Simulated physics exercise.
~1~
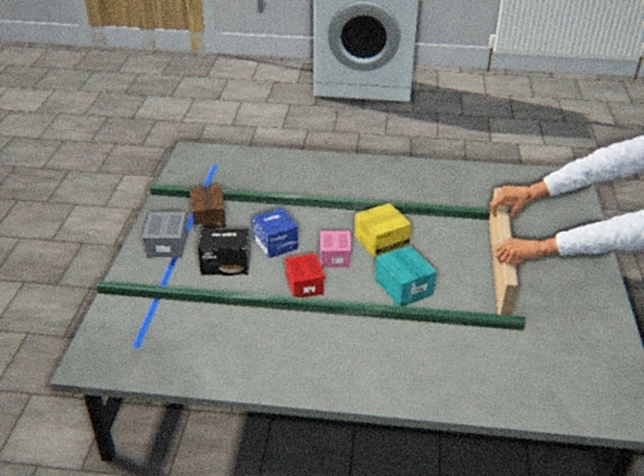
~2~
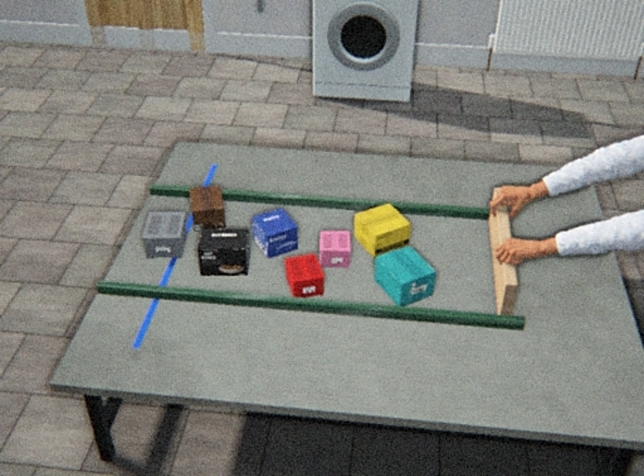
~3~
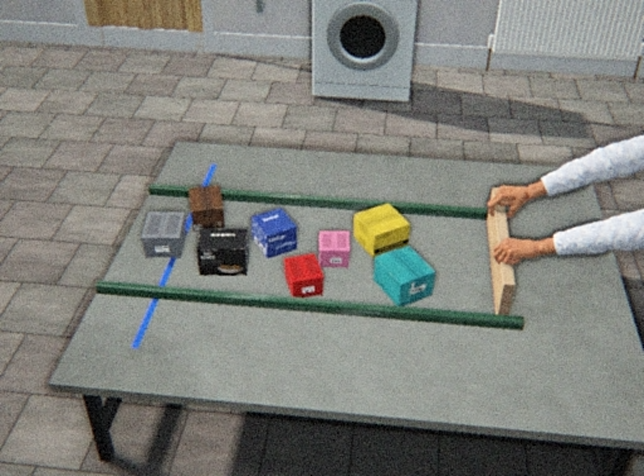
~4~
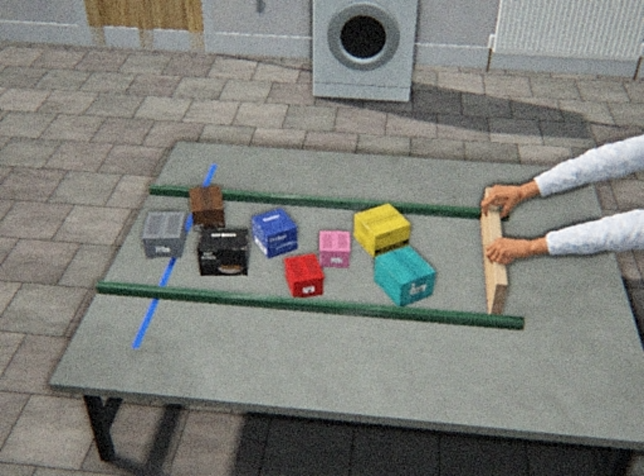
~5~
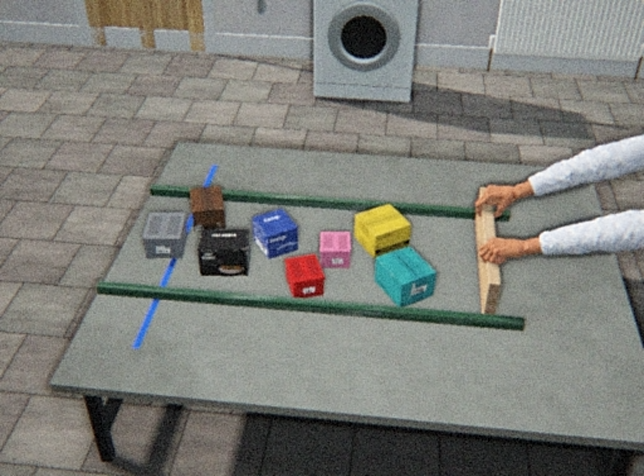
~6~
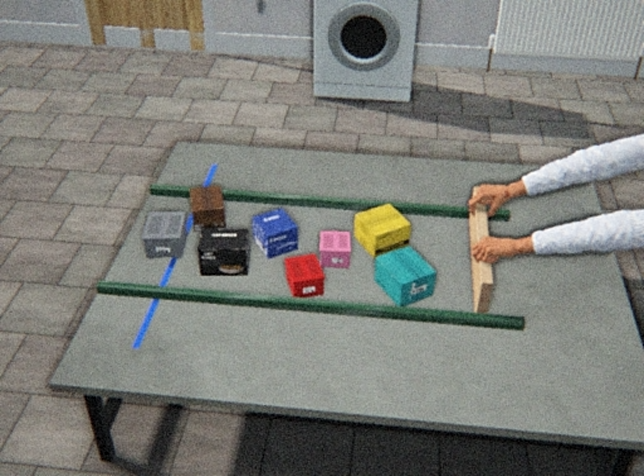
Eight small boxes lie scattered between two green rails on a grey table, seen from above at an angle on a paved floor, with a washing machine and radiator behind. Grey and brown ones sit by a blue tape line at left, then black, blue, red, pink, yellow and turquoise toward the right. Two hands slide a wooden plank slightly left, touching nothing, while boxes and camera stay still.
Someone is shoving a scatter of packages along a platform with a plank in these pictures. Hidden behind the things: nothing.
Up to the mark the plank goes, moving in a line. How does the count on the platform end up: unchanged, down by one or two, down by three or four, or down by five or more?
It ends down by three or four.
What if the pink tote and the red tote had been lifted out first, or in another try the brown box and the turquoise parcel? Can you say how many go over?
Result: 3 in the first case, with 1 in the second.
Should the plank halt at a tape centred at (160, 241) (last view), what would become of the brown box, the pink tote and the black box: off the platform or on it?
Going one by one, the brown box goes down, the pink tote is still up, the black box goes down.
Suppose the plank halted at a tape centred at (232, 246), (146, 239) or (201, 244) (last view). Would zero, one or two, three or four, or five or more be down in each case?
Taking the places in the order asked: None, then 5 or more, then 1 or 2.
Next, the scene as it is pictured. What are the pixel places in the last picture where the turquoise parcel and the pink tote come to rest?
(153, 249) and (164, 225).
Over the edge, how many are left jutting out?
The count would be 2.
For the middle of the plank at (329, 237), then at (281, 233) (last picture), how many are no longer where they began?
It comes to 6 for the first spot, 6 for the other.
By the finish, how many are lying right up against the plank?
3 in contact.
Soon after, none off yet; grey tote at rest near (166, 235); brown box at rest near (208, 208); black box at rest near (225, 252).
After that, none off yet; grey tote at rest near (166, 235); brown box at rest near (208, 208); black box displaced about its own width near (173, 257).
In the end, the number that fall off is three or four; gone, black box, brown box and grey tote.
